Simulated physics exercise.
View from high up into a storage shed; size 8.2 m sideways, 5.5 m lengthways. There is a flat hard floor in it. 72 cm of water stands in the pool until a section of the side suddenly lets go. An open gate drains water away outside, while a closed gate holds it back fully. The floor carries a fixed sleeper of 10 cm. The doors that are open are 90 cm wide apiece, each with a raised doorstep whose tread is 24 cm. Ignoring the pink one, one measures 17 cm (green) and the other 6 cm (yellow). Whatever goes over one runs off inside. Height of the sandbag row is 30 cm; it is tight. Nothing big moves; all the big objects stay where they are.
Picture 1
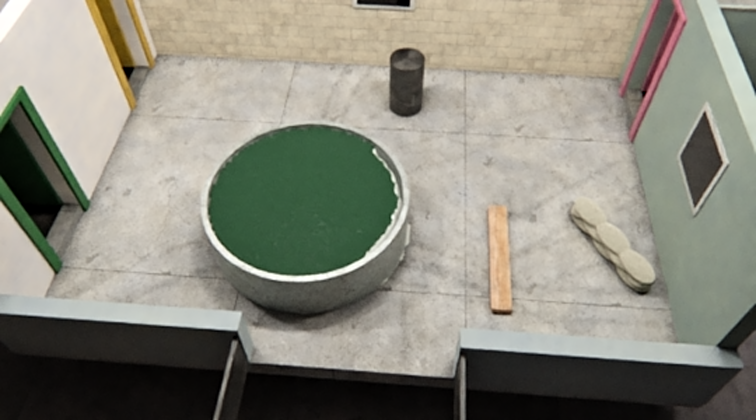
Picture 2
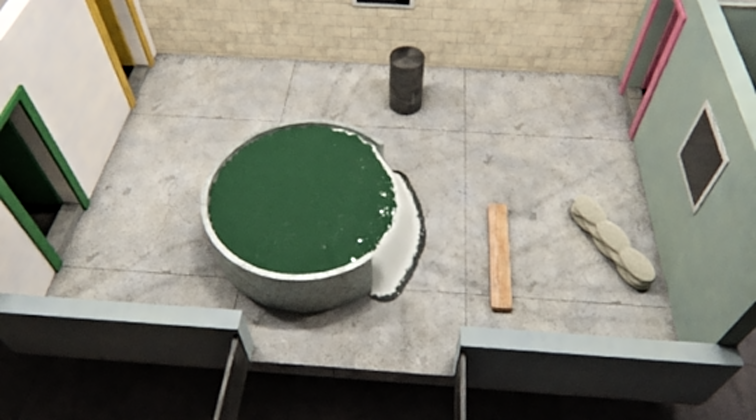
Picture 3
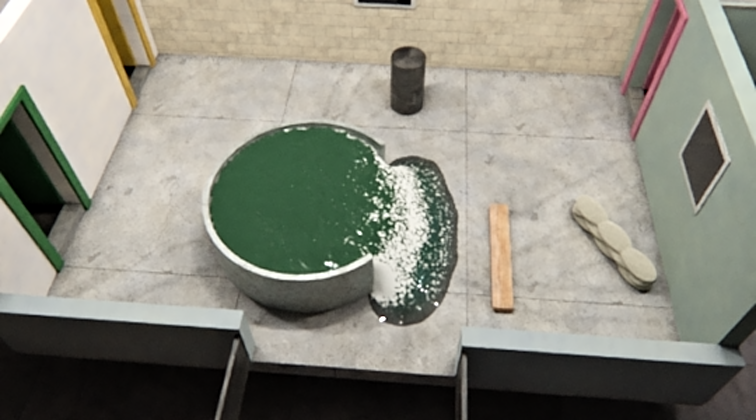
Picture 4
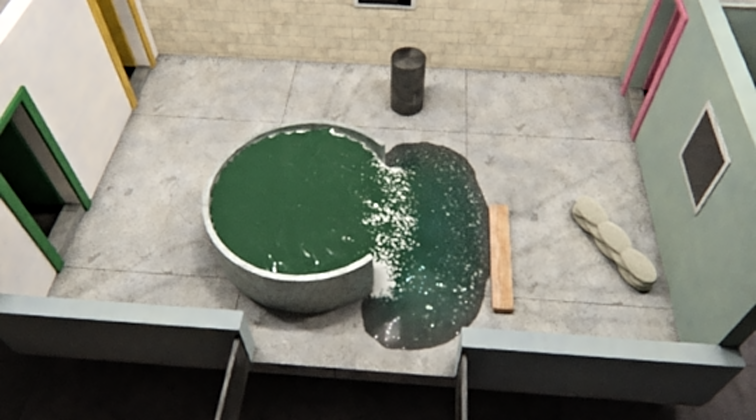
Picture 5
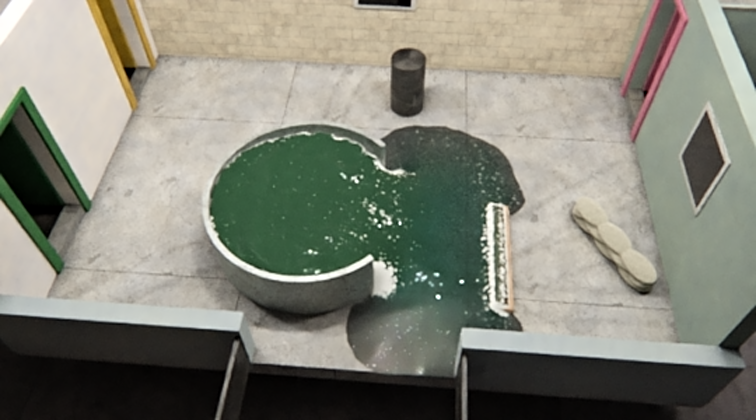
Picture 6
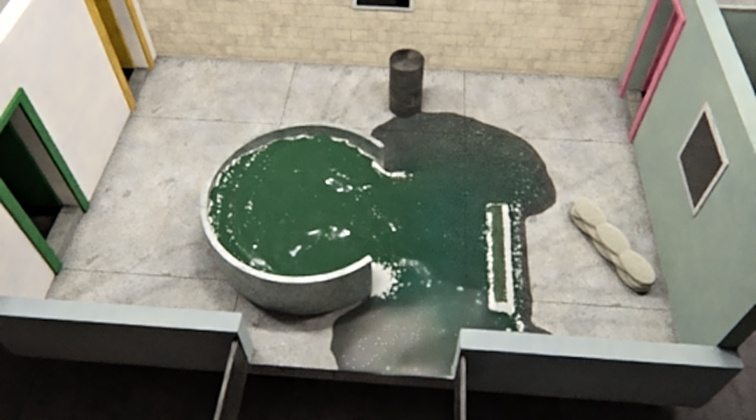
Dark green water sits still in a round, pale-walled pool on a grey floor, then breaks out through its right side in a white, foaming rush. It fans across the floor as a widening dark sheet, reaches the wooden plank and washes around it, spreading toward the dark cylinder and the sandbags while the pool's surface grows choppy.
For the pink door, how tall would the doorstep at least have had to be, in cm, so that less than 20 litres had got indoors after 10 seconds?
It would need to be about 23 cm.
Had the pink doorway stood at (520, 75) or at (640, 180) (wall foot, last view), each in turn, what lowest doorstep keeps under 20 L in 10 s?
You'd want roughly 17 cm there first, then roughly 21 cm.
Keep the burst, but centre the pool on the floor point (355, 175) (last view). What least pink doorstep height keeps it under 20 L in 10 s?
In this case, 31 cm or so.
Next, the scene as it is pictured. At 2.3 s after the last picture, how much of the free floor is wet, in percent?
Near 45 per cent is wet.
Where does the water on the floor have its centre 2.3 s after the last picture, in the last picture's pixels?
(482, 224) or so.
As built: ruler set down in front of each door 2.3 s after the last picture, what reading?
Pink door 27 cm, green door 0 cm, yellow door 0 cm.
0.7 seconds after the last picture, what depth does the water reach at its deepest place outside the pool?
Around 36 centimetres.
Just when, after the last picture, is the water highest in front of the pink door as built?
That happens close to 2.8 s on the clock.
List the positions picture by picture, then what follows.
In the first picture, the pool at (306, 197) is whole and still, 72 cm deep; the pink door at (647, 67) is dry.
In the second picture, the front is at a hidden place, 0.3 m from the gap at (403, 220); 0.5 m2 of floor is wet, 72 cm left at the back.
In the third picture, the gap is at (404, 224), the front 0.8 m out at (435, 170); the back of the pool holds 72 cm.
In the fourth picture, the front is at (470, 172), 1.3 m from the gap at (404, 227); 3.9 m2 of floor is wet, 72 cm left at the back.
In the fifth picture, water pours out at (404, 228) and has run 1.9 m, to (501, 158); about 7 cm deep outside, 71 cm at the back.
In the sixth picture, water pours out at (402, 229) and has run 2.4 m, to (530, 152); about 6 cm deep outside, 66 cm at the back; the pink door at (647, 68), 4.5 m from the gap, is still 1.9 m from the nearest water.
Then, 0.7 s after the last picture water covers 40 % of the floor, deepest (36 cm) near (569, 217); 8 cm at the pink door, 0 litres in over its 19 cm doorstep.
Then, 2.3 s after the last picture water covers 45 % of the floor, deepest (41 cm) near (665, 311); 27 cm at the pink door, 6 litres in over its 19 cm doorstep.
Then, 9.3 s after the last picture water covers 95 % of the floor, deepest (14 cm) near (652, 253); 11 cm at the pink door, 48 litres in over its 19 cm doorstep.
At the pink door as built, the water peaked near 30 cm, 2.9 s after the last picture.
Run again over the same 10 s with other heights there, 40 litres in over 20 cm, 10 litres over 27 cm. The limit of 20 litres is kept from about 23 cm up.
